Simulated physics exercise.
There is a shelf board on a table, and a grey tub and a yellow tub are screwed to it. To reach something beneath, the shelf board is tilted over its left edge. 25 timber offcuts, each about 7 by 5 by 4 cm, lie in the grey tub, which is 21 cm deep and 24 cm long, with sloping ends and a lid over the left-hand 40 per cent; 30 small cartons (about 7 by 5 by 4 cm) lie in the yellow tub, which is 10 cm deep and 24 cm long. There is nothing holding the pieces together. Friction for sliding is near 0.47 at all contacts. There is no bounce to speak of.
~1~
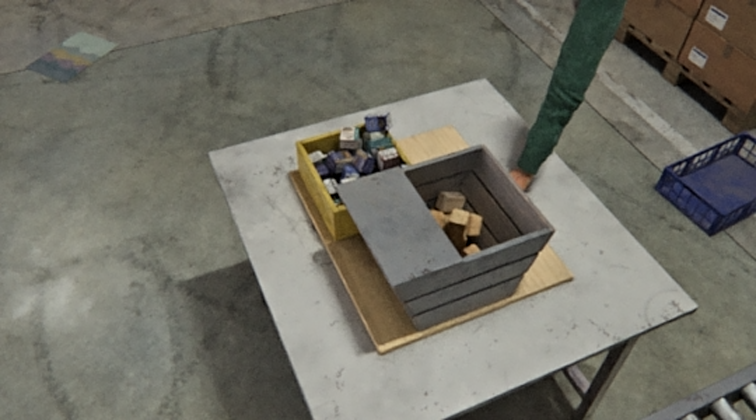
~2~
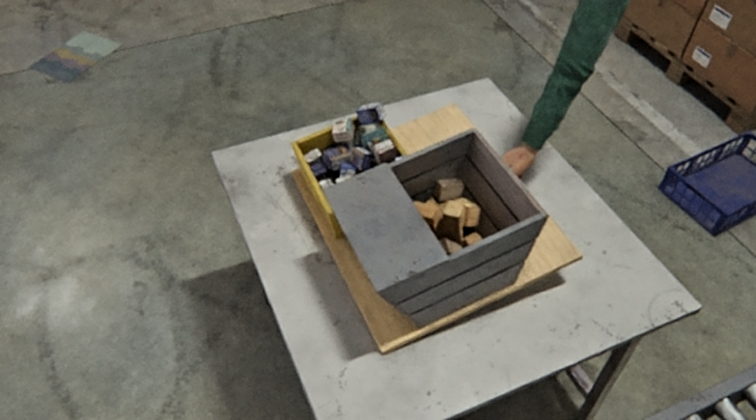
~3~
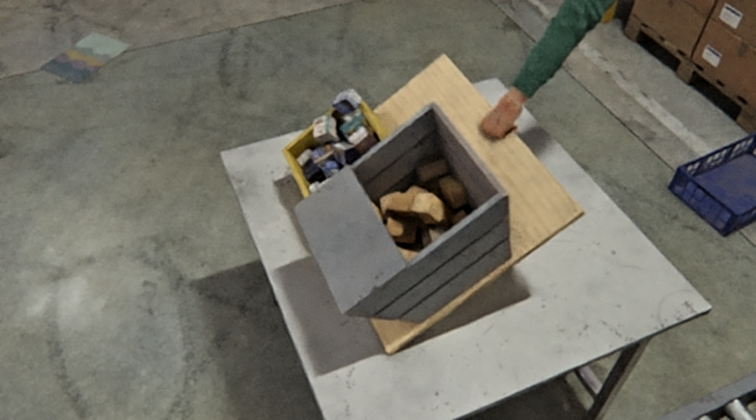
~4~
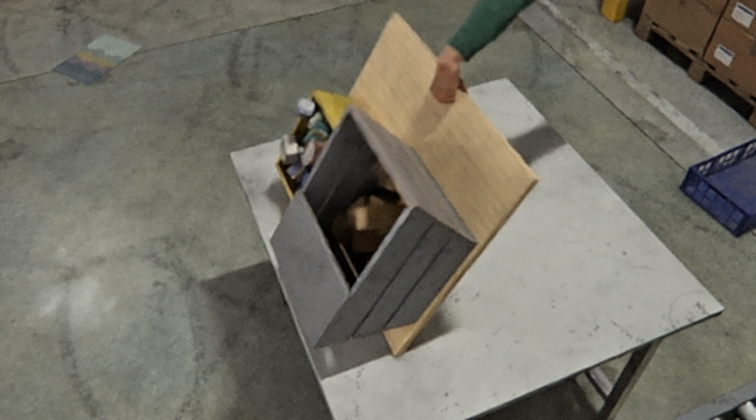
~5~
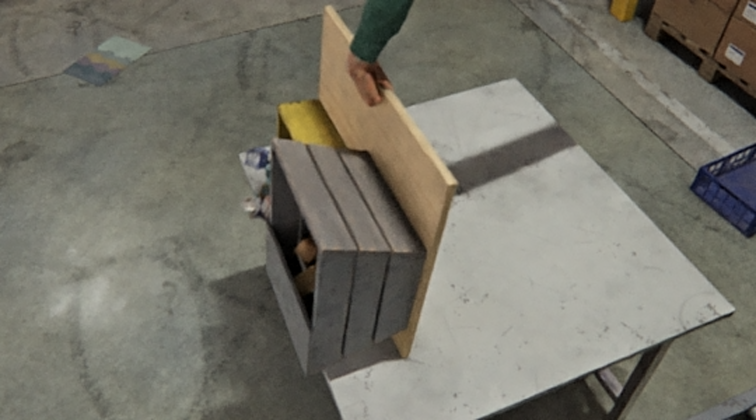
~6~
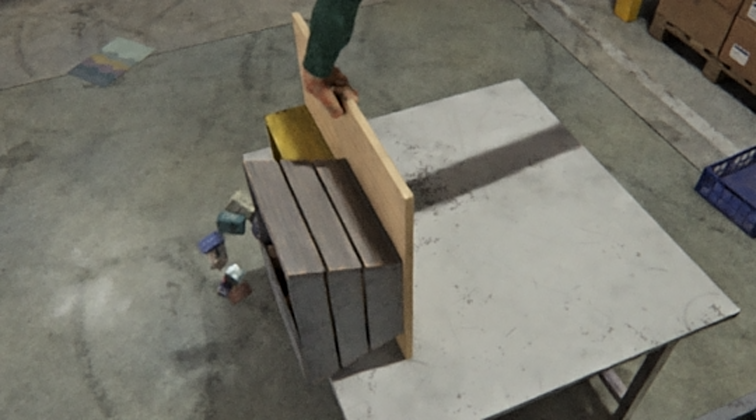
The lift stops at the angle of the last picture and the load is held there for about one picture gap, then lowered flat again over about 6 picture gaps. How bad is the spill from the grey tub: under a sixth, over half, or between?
The grey tub loses less than a sixth of its timber offcuts.
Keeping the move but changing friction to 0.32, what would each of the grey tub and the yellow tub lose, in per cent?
Grey tub 0, yellow tub 50 per cent.
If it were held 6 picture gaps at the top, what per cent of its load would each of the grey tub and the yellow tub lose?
With that change, grey tub sheds 0 percent and yellow tub sheds 60 percent.
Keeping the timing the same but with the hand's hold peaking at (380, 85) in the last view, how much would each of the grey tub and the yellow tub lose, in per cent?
Grey tub 0%, yellow tub 40%.
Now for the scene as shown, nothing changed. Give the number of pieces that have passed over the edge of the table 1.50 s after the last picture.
Around 16, roughly.
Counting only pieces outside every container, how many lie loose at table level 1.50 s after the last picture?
Roughly 3 of them.
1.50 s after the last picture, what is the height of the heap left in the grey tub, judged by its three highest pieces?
It stands close to 14 cm high.
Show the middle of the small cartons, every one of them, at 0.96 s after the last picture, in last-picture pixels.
Somewhere around pixel (259, 381).
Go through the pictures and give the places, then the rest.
In the first picture (places track the rim corner closest to us here, unless another is named; the camera pans a little), grey tub (397, 284); yellow tub (by its farthest rim corner) (377, 121); tipped 0°; all still inside.
The second picture shows grey tub (382, 289); yellow tub (372, 111); tipped 9°.
The third picture shows grey tub (349, 309); tipped 32°.
The fourth picture shows grey tub (318, 342); tipped 59°.
The fifth picture shows grey tub (309, 370); tipped 82°; 6 out, the lowest carton at (254, 206).
The sixth picture shows grey tub (311, 381); tipped 91°; 10 out, the lowest carton at (229, 288).
Then, 0.24 s after the last picture, tilt 84°; the grey tub has all 25 and the yellow tub is down by 19 of 30.
Then, 0.54 s after the last picture, tilt 39°; the grey tub has all 25 and the yellow tub is down by 20 of 30.
Then, 0.96 s after the last picture, tilt 0°; the grey tub has all 25 and the yellow tub is down by 20 of 30.
Final count (1.50 s after the last picture), the grey tub has all 25 and the yellow tub is down by 20 of 30. Asked share, 0 of 25, 0 per cent.
